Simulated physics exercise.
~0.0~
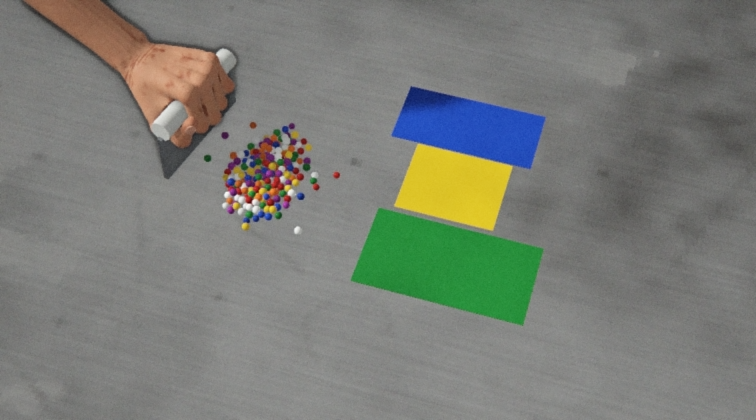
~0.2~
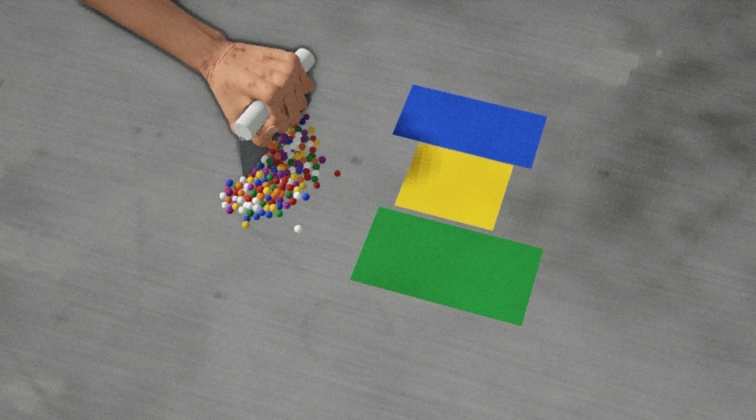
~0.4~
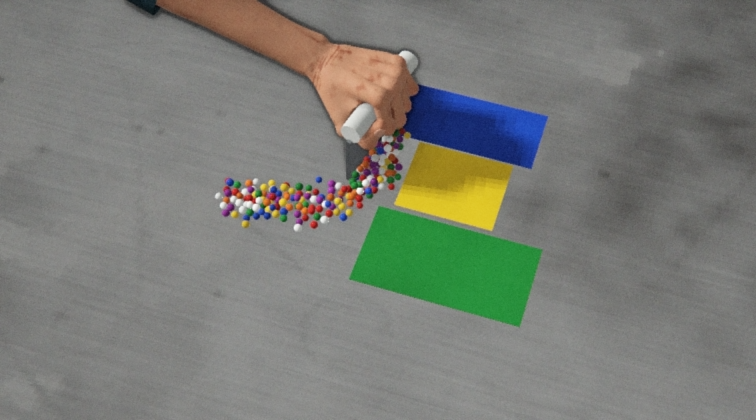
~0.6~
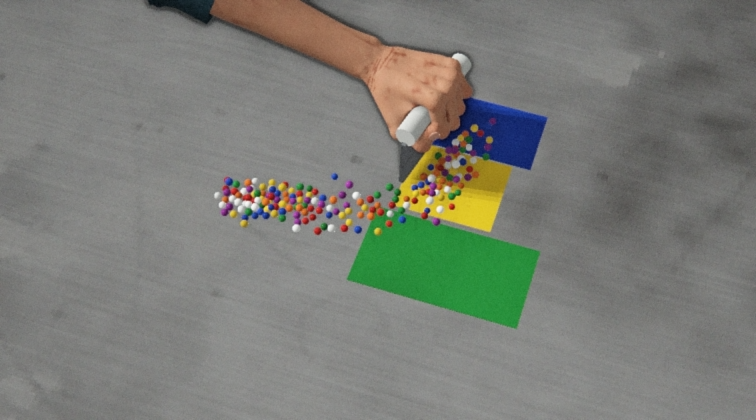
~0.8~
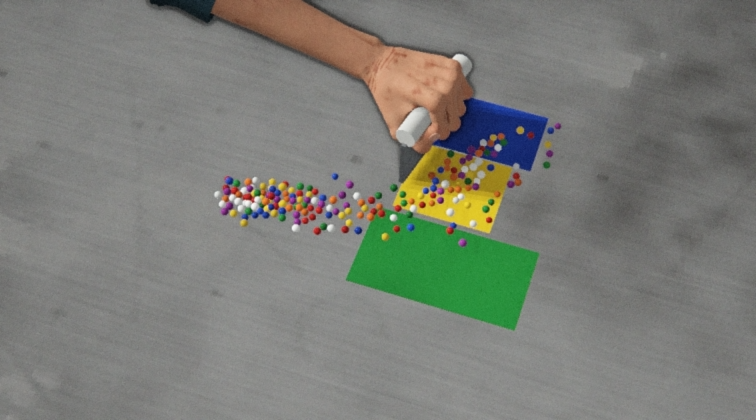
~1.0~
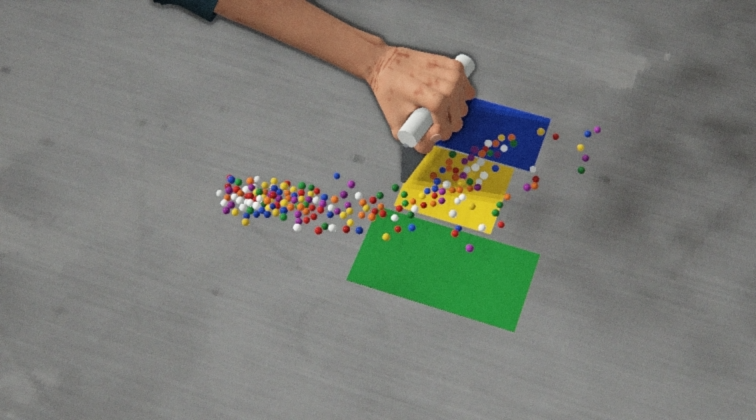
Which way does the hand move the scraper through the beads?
The hand moves the scraper to the right, towards the coloured mats, and then holds it still.
